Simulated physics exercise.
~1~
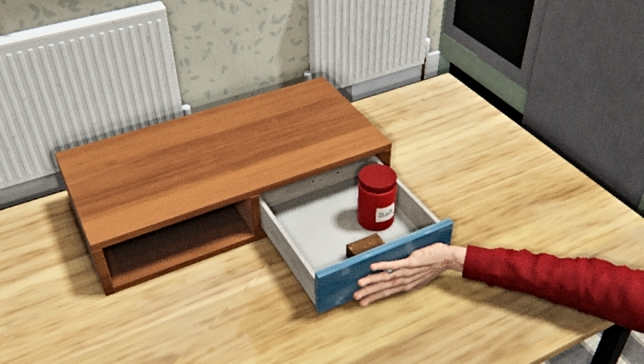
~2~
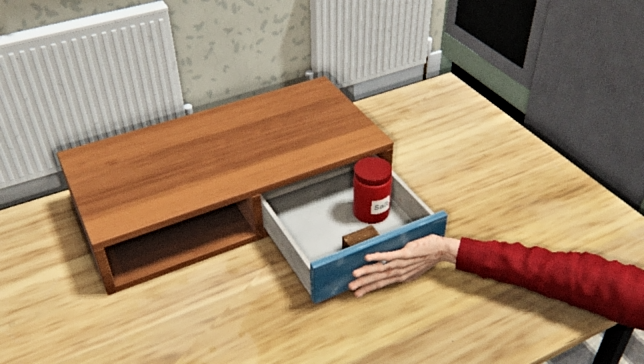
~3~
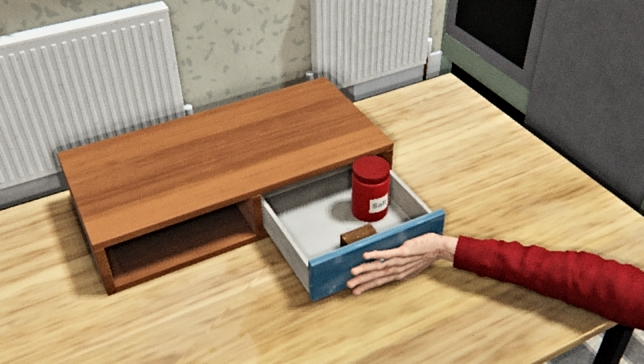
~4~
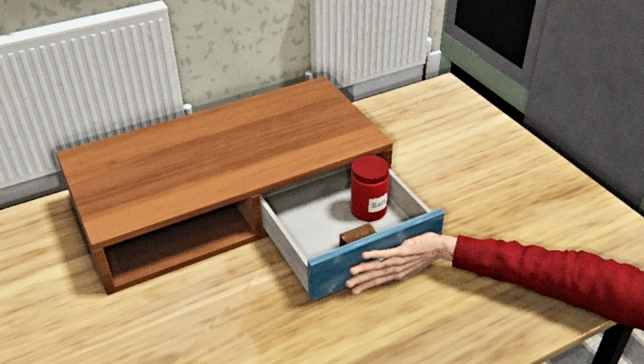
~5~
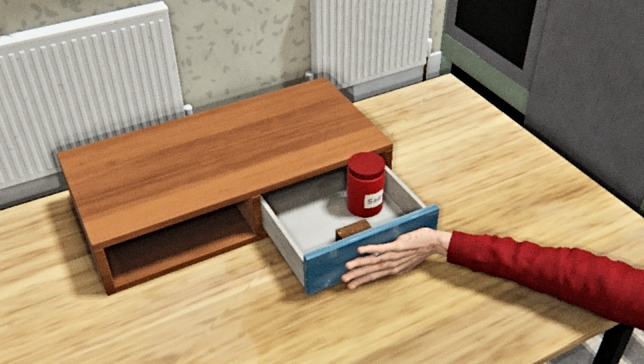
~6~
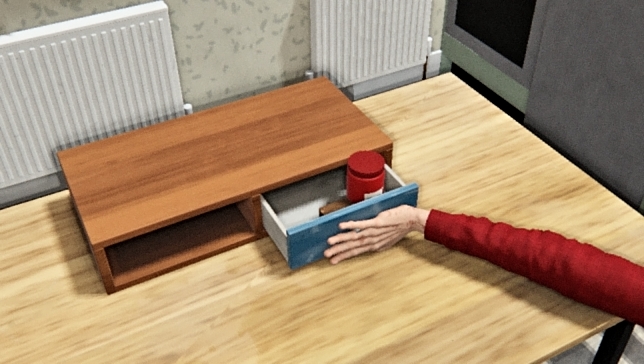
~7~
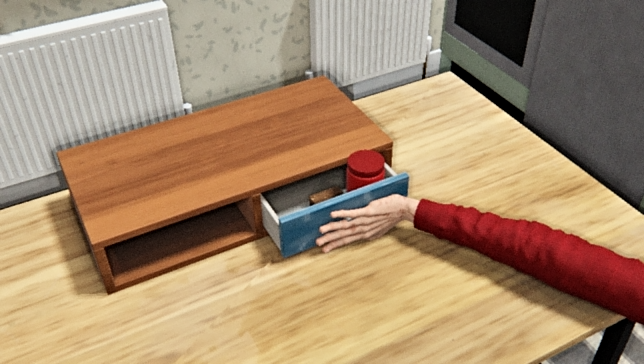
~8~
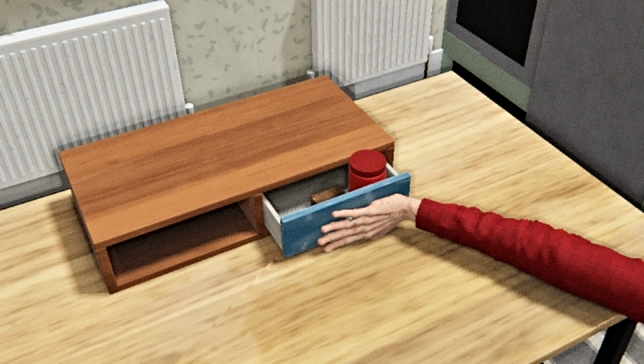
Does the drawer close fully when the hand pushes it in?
No, the drawer does not close. It slides part of the way in and stays partly open with the hand still against its front.
A hand pushes a blue-fronted drawer inward, but it stops partly open, red jar inside.
